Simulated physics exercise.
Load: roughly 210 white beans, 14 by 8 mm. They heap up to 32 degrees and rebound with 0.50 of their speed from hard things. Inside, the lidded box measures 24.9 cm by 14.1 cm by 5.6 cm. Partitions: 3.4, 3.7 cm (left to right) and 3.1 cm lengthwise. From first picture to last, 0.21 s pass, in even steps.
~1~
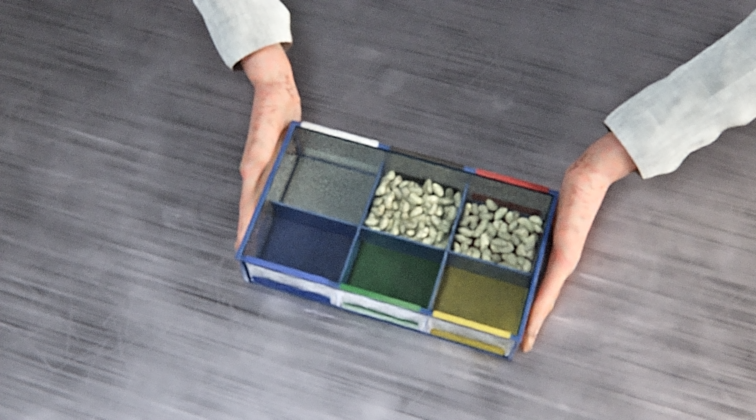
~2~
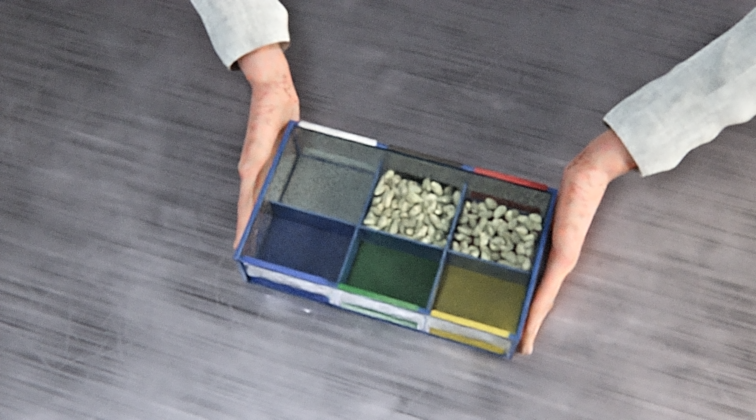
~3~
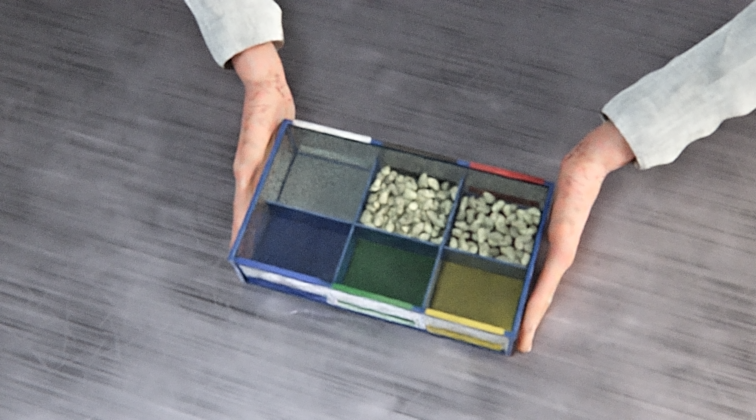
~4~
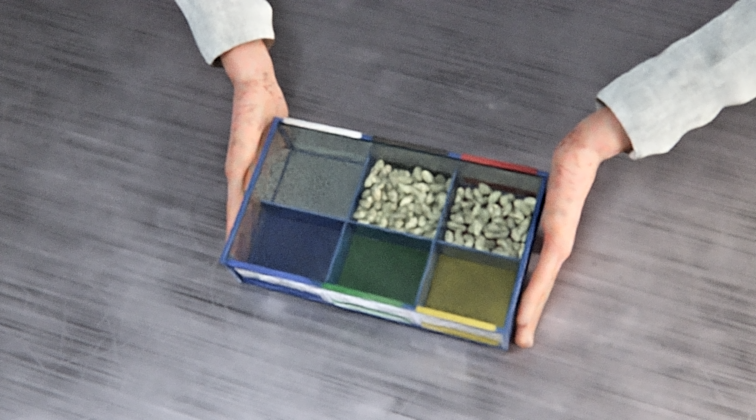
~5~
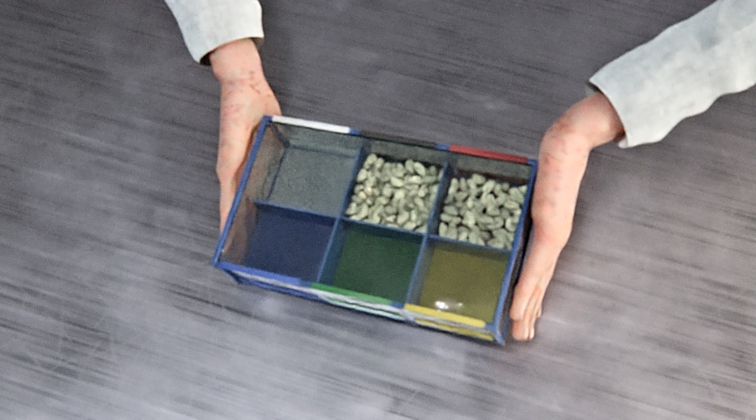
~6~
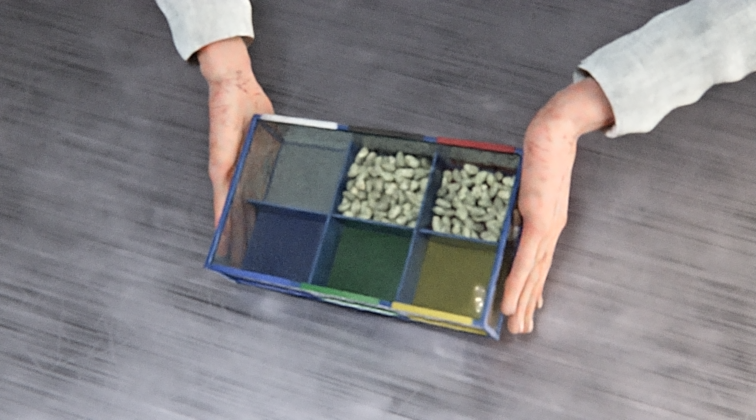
The video shows two hands holding a clear, blue-edged box with six compartments, two of them containing whitish beans, above a gray streaked surface; the hands gradually tilt the box and shift it slightly to the left.
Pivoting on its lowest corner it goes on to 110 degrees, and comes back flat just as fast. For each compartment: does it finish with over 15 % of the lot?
Red no, blue yes, green no, yellow no, white no, black no.
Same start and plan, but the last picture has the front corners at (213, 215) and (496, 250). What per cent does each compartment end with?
Red 20; blue 0; green 0; yellow 0; white 35; black 40.
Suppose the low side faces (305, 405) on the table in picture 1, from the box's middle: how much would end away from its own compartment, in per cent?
About 100 per cent.
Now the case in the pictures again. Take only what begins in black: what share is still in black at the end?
Roughly 10 per cent.
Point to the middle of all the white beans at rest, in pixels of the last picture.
At about (288, 255).
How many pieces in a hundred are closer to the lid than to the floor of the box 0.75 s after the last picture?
Roughly 80 per cent.
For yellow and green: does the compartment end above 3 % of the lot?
Yellow no, green yes.
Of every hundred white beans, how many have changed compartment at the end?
About 95 per cent.
Then, 0.75 s after the last picture, tilt 110 degrees; red 15 %, blue 35 %, green 15 %, yellow 5 %, white 5 %, black 30 %.
Then, 1.25 s after the last picture, tilt 47 degrees; blue 85 %, green 5 %, white 5 %, black 5 %.
Then, 1.81 s after the last picture, tilt 0 degrees; blue 85 %, green 5 %, white 5 %, black 5 %.
In the end, red 0 %, blue 85 %, green 5 %, yellow 0 %, white 5 %, black 5 %.
